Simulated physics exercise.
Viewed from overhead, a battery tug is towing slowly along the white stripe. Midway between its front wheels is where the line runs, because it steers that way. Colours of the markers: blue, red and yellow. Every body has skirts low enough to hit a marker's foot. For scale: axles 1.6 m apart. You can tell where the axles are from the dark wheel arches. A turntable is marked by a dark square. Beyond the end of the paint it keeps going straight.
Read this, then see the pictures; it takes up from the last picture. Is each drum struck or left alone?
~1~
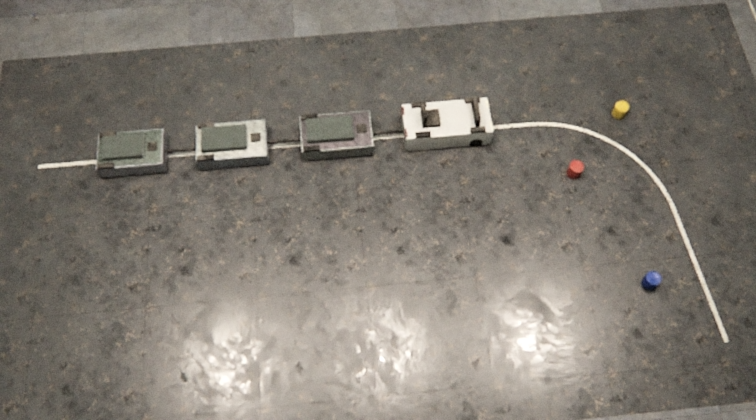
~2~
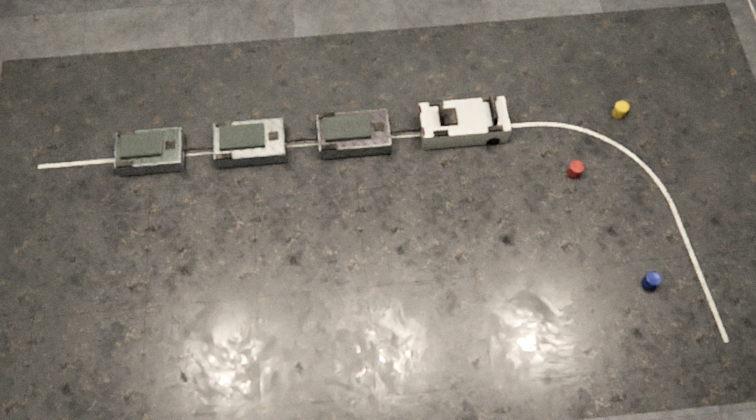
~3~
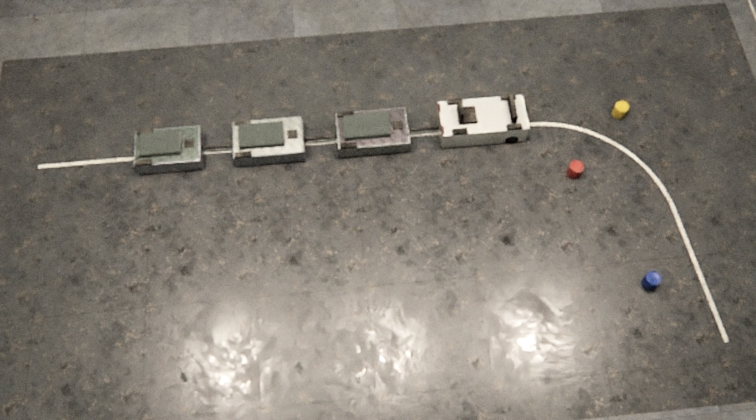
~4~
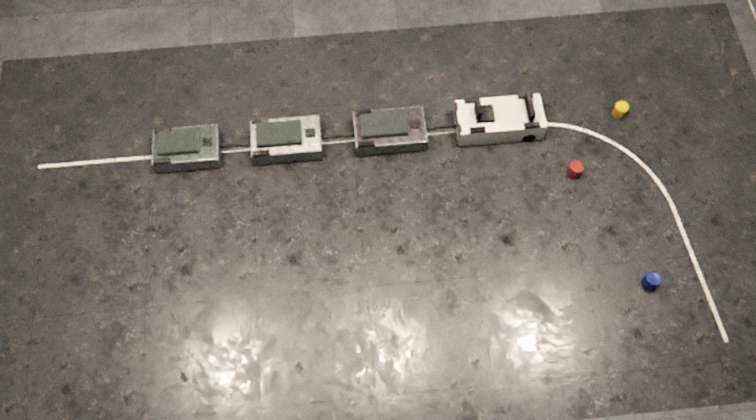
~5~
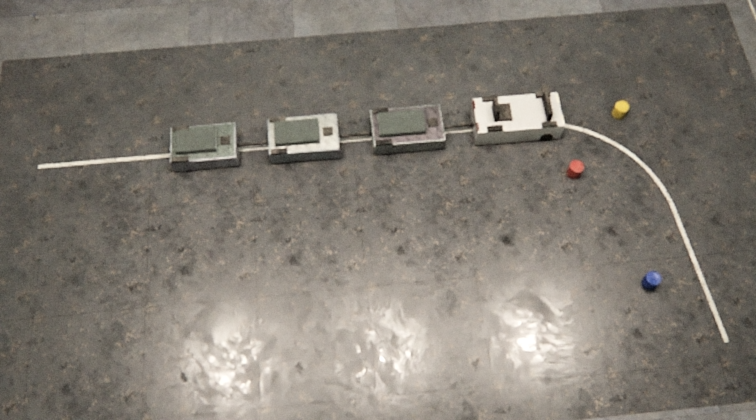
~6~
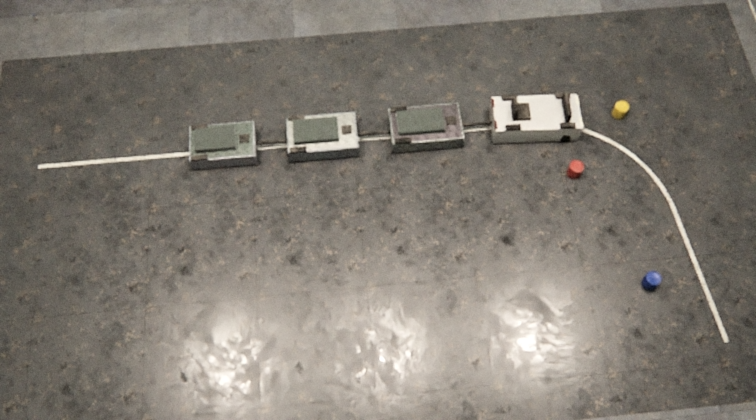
Blue - left alone; red - struck; yellow - left alone.
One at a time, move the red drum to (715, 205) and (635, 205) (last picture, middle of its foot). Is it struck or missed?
Results in order - no collision, collision.
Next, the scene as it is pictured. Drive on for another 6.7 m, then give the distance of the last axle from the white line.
Looks like around 5 cm away from it.
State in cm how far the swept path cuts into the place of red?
Result - red: 50.
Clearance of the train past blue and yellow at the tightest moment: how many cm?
To spare - blue: 15, yellow: 10.
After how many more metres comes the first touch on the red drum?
Distance to contact: Approx. 7.5 m.
With 1.3 m more driven, the last axle is at (243, 138) of the last picture, on the line; yellow has been passed with 10 cm to spare.
With 7.7 m more driven, the last axle is at (433, 124) of the last picture, 5 cm off the line; the second trailer has hit red.
With 17.0 m more driven, the last axle is at (689, 266) of the last picture, 50 cm off the line; blue has been passed with 15 cm to spare.
With 19.4 m more driven, the last axle is at (734, 347) of the last picture, 20 cm off the line; 1 of 3 struck in all.
